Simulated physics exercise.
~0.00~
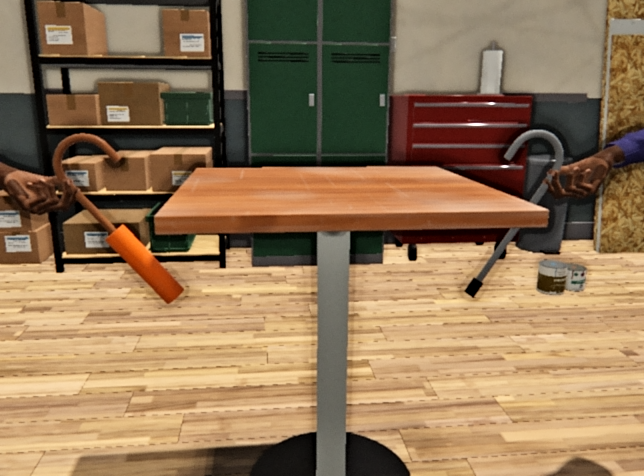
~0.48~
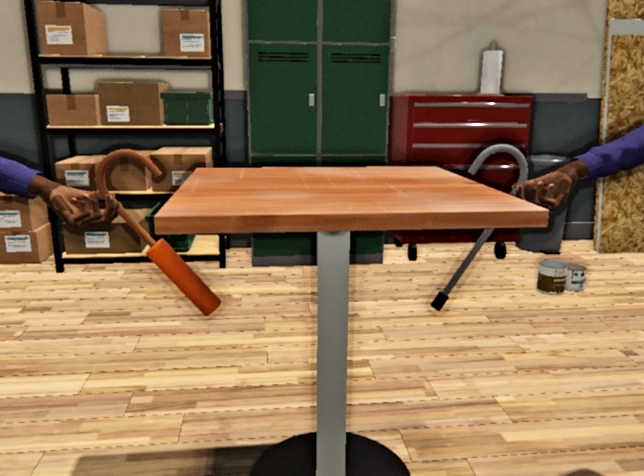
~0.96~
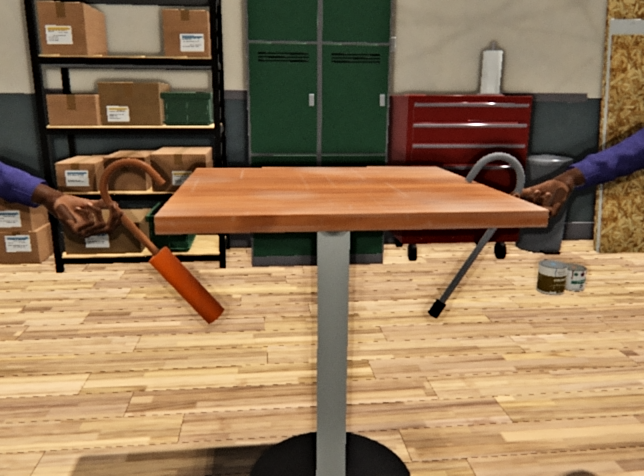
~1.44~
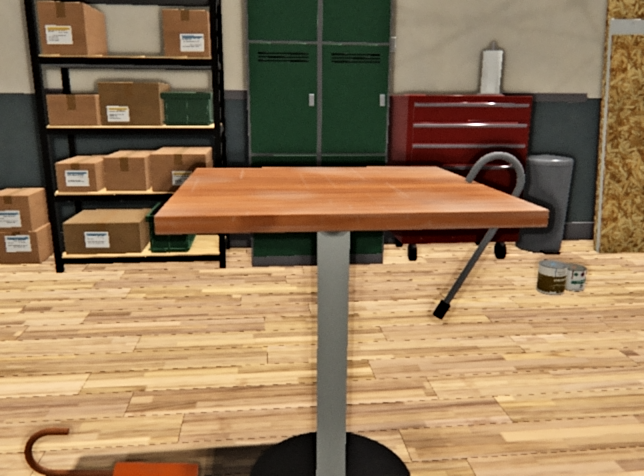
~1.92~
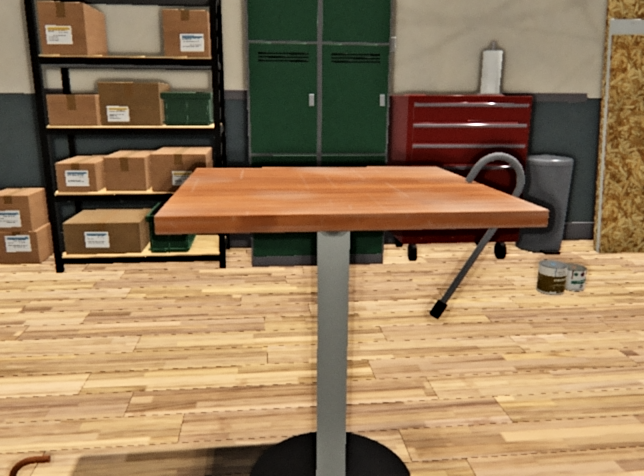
In a workshop with a pale wooden floor, seen from the front by a still camera, a square wooden table on a grey post stands before shelves of boxes, green lockers and a red tool chest. One hand holds an orange umbrella at the left of the table, and another holds a grey cane at the right. The hands bring both crooks inward to the table's edges, then let go and withdraw. The umbrella drops to the floor and slides left until mostly out of view, while the cane stays hooked on the right edge, hanging at a slant.
